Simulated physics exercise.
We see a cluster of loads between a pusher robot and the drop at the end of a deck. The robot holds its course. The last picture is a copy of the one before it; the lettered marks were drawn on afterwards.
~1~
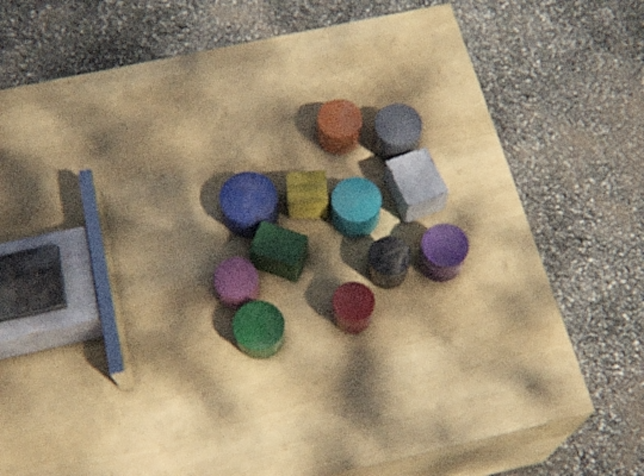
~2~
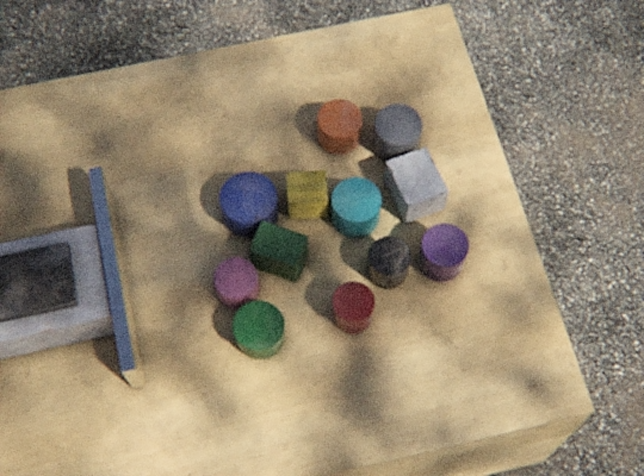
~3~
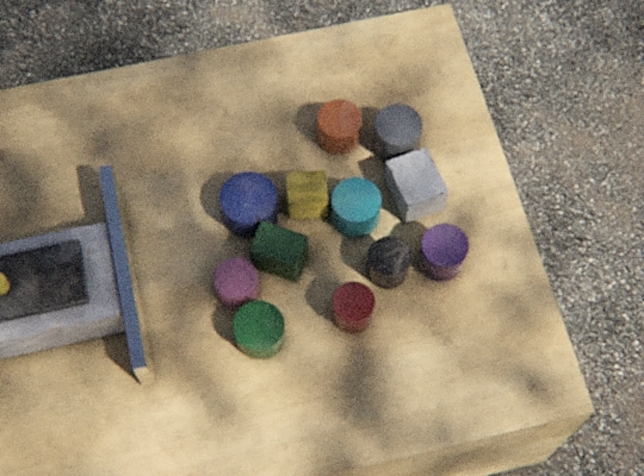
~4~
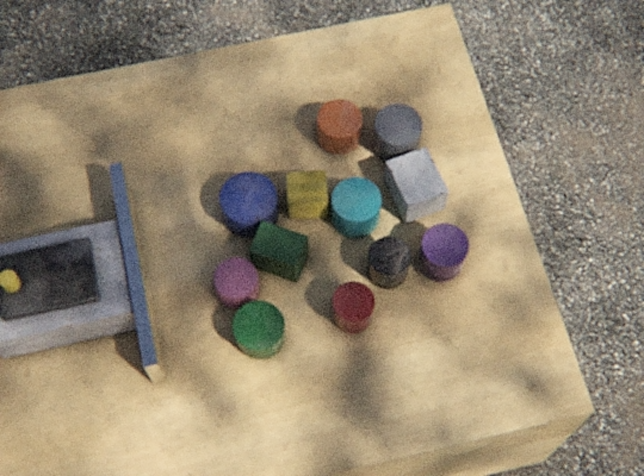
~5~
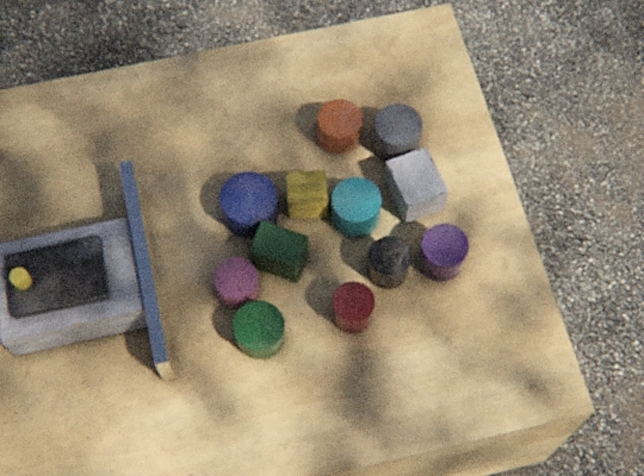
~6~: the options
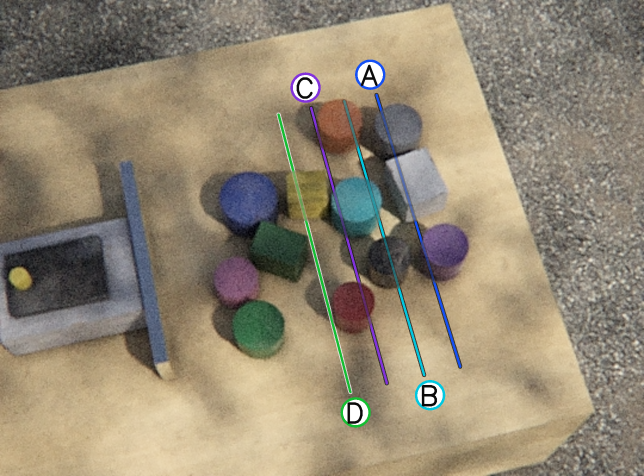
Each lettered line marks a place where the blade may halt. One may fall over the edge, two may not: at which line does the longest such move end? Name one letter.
Line A.
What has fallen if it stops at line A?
The white crate.
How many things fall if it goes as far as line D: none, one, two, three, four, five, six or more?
In all, none.
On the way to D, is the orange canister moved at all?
No.
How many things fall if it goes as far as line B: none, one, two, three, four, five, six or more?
In all, none.
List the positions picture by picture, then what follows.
Yellow box (307, 195); purple pail (443, 254); black pail (388, 264), in the first frame.
Robot (32, 281); white crate (415, 186), in the second frame.
Robot (44, 279); green pail (260, 331), in the third frame.
Robot (54, 277); orange canister (339, 127), in the fourth frame.
Robot (65, 274); red pail (353, 309); blue canister (249, 205); pink canister (237, 283), in the fifth frame.
On the marked copy, A at (416, 222); B at (382, 230); C at (347, 237); D at (312, 245).
Following A. Soon after the start, robot (168, 252); green pail (296, 322); turquoise canister (362, 209).
Later, robot (269, 231); white crate (452, 182); purple pail (464, 252).
In the end, robot (341, 216); white crate over the edge; purple pail (526, 247); one fallen.
As for the rest, B is within the limit but short; C is within the limit but short; D is within the limit but short.
